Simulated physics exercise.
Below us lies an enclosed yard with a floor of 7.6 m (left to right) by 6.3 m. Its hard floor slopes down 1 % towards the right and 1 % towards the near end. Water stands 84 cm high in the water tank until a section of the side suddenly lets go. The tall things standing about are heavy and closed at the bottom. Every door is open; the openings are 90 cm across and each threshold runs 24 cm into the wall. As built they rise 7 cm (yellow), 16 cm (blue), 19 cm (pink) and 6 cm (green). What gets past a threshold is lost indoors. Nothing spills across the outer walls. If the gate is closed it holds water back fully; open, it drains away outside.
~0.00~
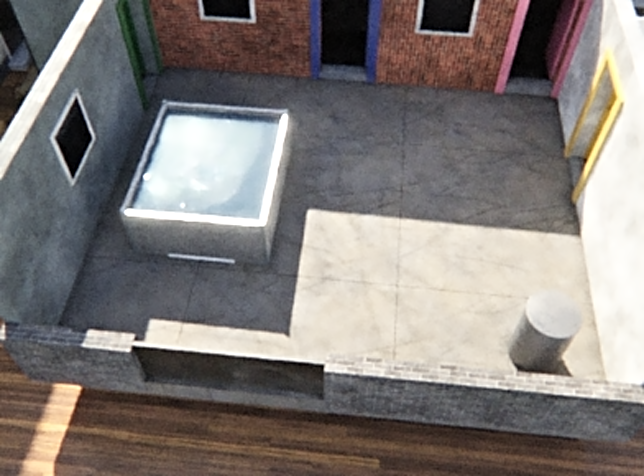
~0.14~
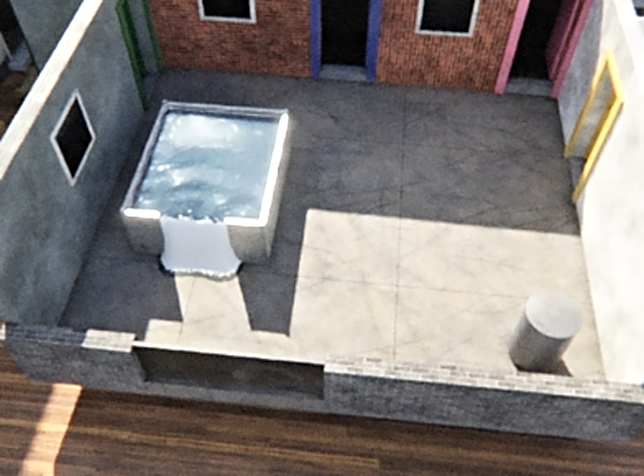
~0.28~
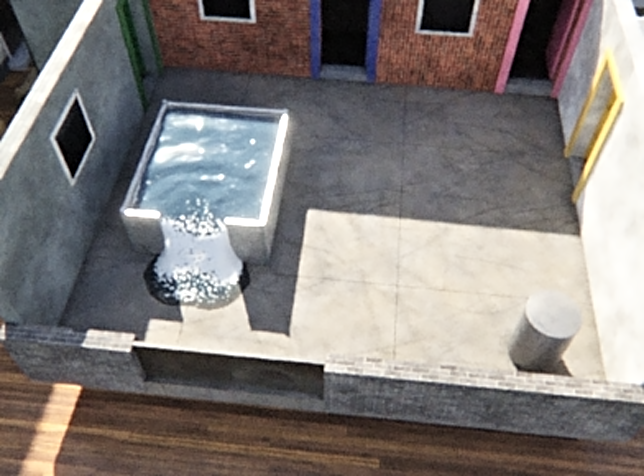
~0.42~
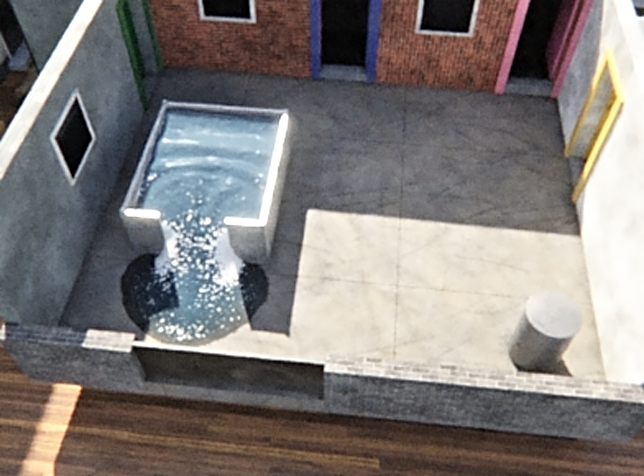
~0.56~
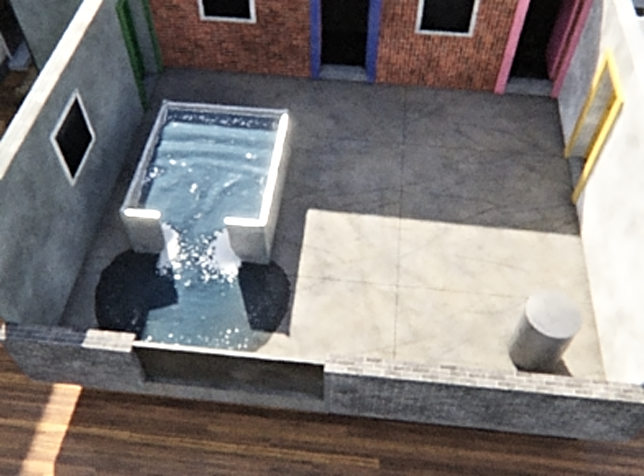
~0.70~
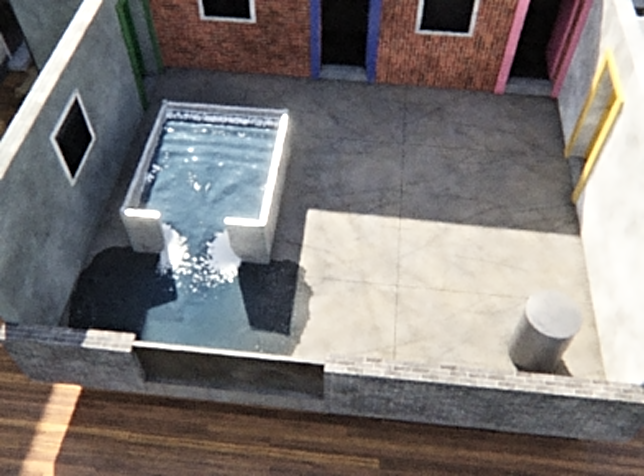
A walled yard held a square tank of still water until a gap opened in its near side, and water poured out, foaming and spreading across the floor to the near wall, then sideways.
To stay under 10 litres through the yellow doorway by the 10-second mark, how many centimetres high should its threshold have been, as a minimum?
Close to 7.5 cm is just enough.
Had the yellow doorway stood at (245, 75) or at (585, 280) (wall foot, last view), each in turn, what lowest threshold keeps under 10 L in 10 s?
Roughly 8.0 and 17 cm.
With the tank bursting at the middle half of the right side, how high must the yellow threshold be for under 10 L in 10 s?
About 24 cm.
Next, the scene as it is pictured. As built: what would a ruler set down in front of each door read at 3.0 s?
In cm: Yellow 0, blue 0, pink 0, green 0.
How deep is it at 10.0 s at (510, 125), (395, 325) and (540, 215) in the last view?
About 13, 3 and 9 cm.
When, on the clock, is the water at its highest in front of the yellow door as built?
At about 10.0 s.
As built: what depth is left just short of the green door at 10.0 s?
About 7.0 cm.
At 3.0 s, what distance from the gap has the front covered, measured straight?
Roughly 6.2 m.
After 1.4 s water covers 15 % of the floor, deepest (64 cm) near (47, 354); it has not reached the yellow door.
After 3.0 s water covers 45 % of the floor, deepest (40 cm) near (611, 413); it has not reached the yellow door.
After 10.0 s water covers 95 % of the floor, deepest (16 cm) near (596, 412); 13 cm at the yellow door, 14 litres in over its 7 cm threshold.
At the yellow door as built, the water arrived by 3.8 s and peaked near 13 cm at 10.0 s.
Run again over the same 10 s with other heights there, 14 litres in over 7 cm, 4 litres over 9.5 cm. The limit of 10 litres is kept from about 7.5 cm up.
